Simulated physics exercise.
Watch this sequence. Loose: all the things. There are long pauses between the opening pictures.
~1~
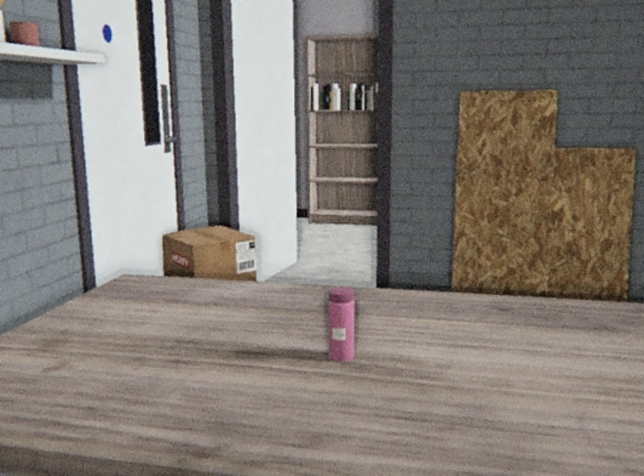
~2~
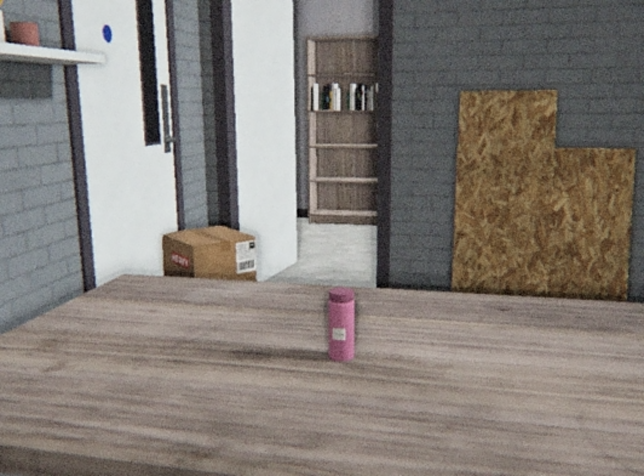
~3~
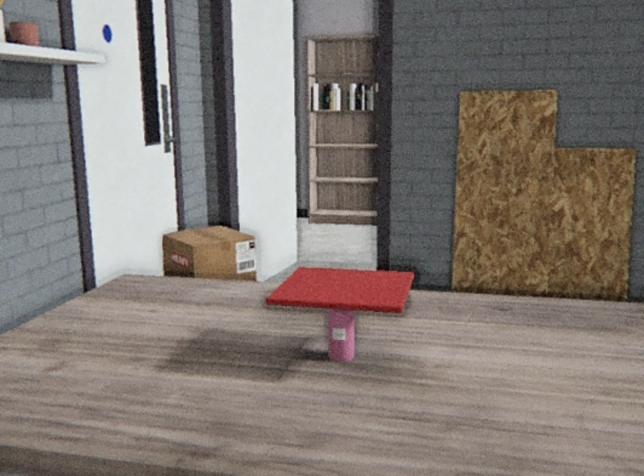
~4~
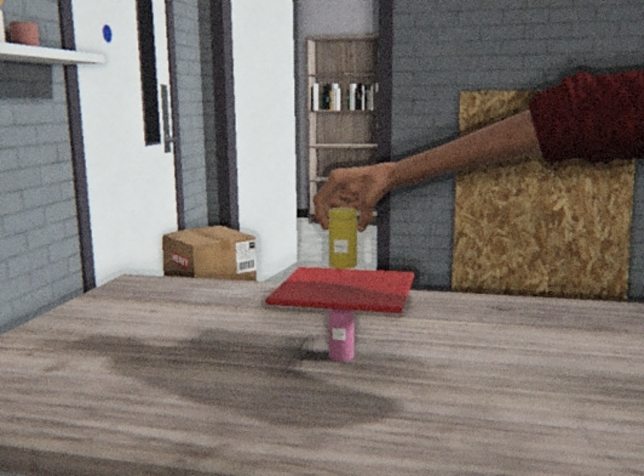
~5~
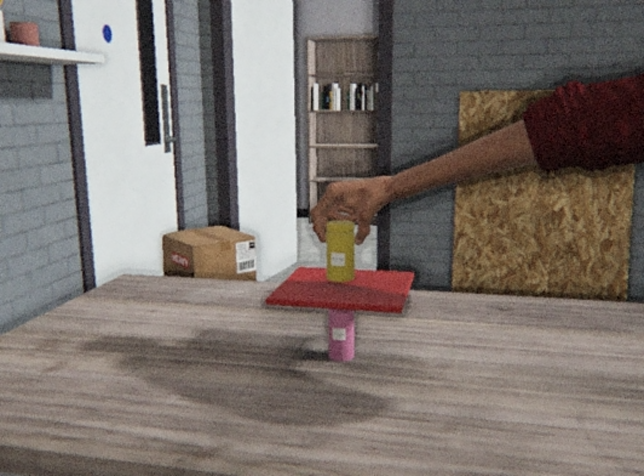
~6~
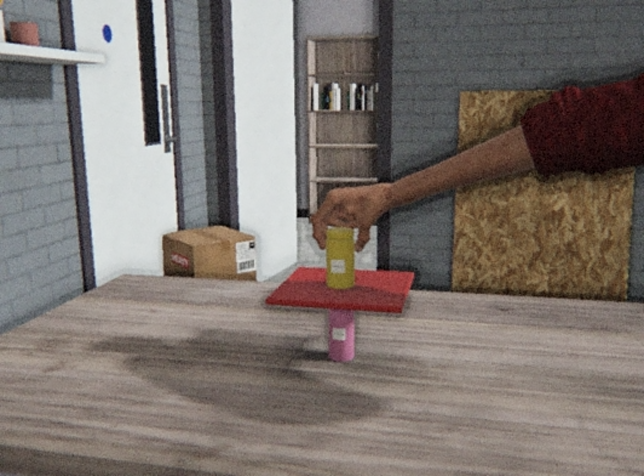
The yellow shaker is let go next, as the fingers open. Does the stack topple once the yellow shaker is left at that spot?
No, it ends up in one piece.
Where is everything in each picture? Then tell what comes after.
In the first picture, the last thing is not in view yet; pink shaker (341, 324).
In the second picture, the last thing is not in view yet; pink shaker (341, 324).
In the third picture, the last thing is not in view yet; pink shaker (341, 324).
The fourth picture shows on its way; yellow shaker (343, 238); pink shaker (341, 324).
The fifth picture shows on its way; yellow shaker (340, 250); pink shaker (341, 324).
The sixth picture shows set down, still held; yellow shaker (340, 258); pink shaker (341, 324).
Then, 0.30 s on from there, no change.
Then, 0.70 s on from there, yellow shaker resting near (340, 258).
In the end, all 3 unmoved. At the end, from the last picture's camera, yellow shaker near (340, 258). The stack keeps its balance.
